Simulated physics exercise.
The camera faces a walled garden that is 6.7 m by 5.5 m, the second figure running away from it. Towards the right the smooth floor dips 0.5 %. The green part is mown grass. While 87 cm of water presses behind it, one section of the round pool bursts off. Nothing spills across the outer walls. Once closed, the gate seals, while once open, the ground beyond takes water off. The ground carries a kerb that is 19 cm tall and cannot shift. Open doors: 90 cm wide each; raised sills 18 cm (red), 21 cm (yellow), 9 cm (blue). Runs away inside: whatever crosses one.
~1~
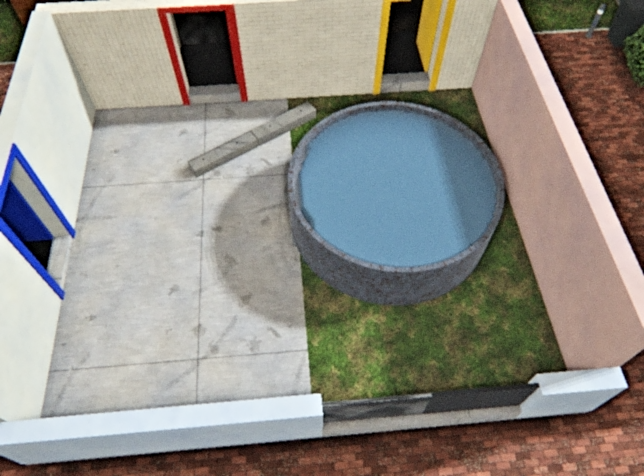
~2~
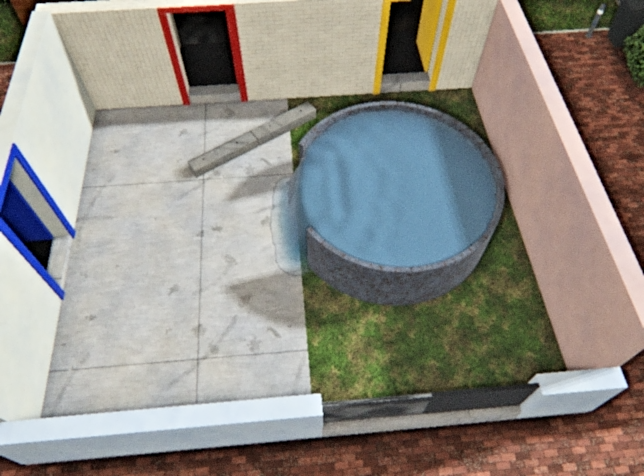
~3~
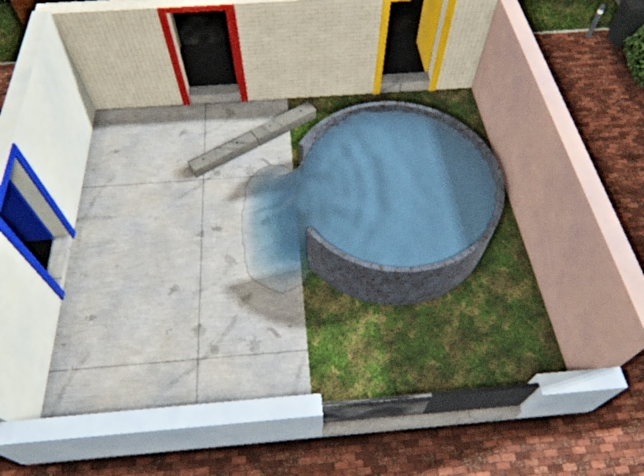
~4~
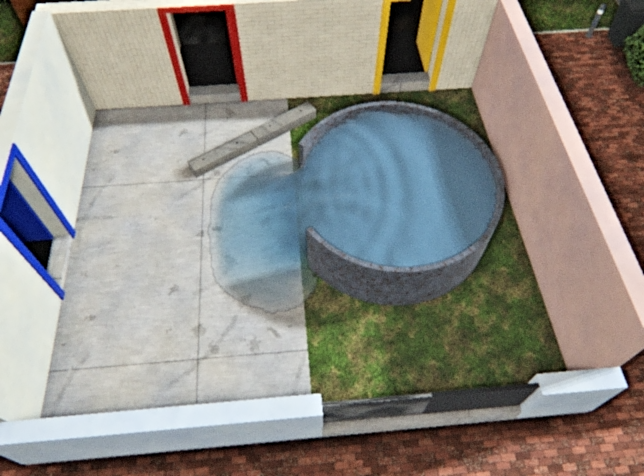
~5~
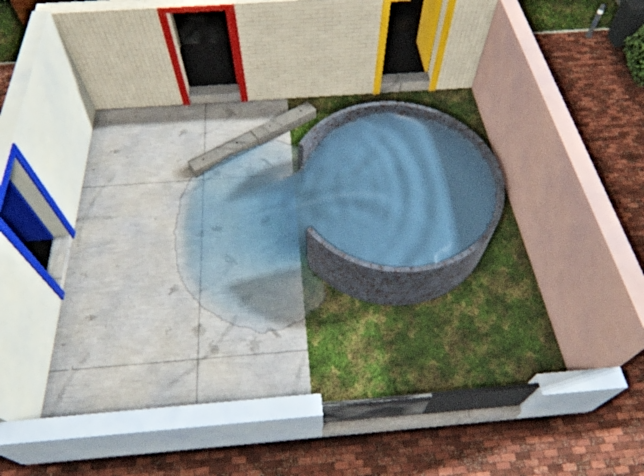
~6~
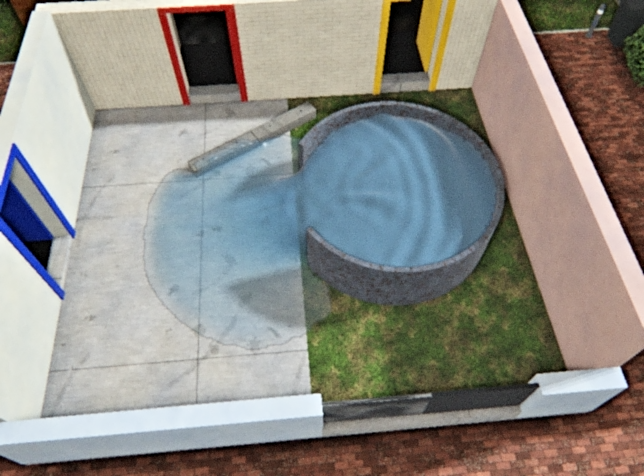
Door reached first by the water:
Blue door.
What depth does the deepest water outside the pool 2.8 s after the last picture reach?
36 cm or so.
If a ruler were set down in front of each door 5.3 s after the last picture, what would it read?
Red 16 cm, yellow 7 cm, blue 20 cm.
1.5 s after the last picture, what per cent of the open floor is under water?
I'd guess around 60 %.
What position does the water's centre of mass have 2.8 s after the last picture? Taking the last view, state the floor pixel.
Its balance point sits around (263, 230).
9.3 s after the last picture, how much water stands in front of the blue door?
Close to 13.0 cm of depth.
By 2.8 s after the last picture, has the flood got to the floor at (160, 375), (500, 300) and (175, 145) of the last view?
Going through the three points: Awash, then not yet touched, then awash.
A moment later water covers 50 % of the floor and is deepest (51 cm) near (79, 207); red door not reached, yellow door not reached, blue door reached 0.3 s after the last picture.
Soon after water covers 60 % of the floor and is deepest (52 cm) near (41, 421); red door reached 1.3 s after the last picture, yellow door not reached, blue door reached 0.3 s after the last picture.
Next water covers 65 % of the floor and is deepest (36 cm) near (96, 115); red door reached 1.3 s after the last picture, yellow door not reached, blue door reached 0.3 s after the last picture.
Later on water covers 95 % of the floor and is deepest (27 cm) near (94, 122); red door reached 1.3 s after the last picture, yellow door reached 3.7 s after the last picture, blue door reached 0.3 s after the last picture.
At the end water covers 95 % of the floor and is deepest (24 cm) near (503, 394); red door reached 1.3 s after the last picture, yellow door reached 3.7 s after the last picture, blue door reached 0.3 s after the last picture.
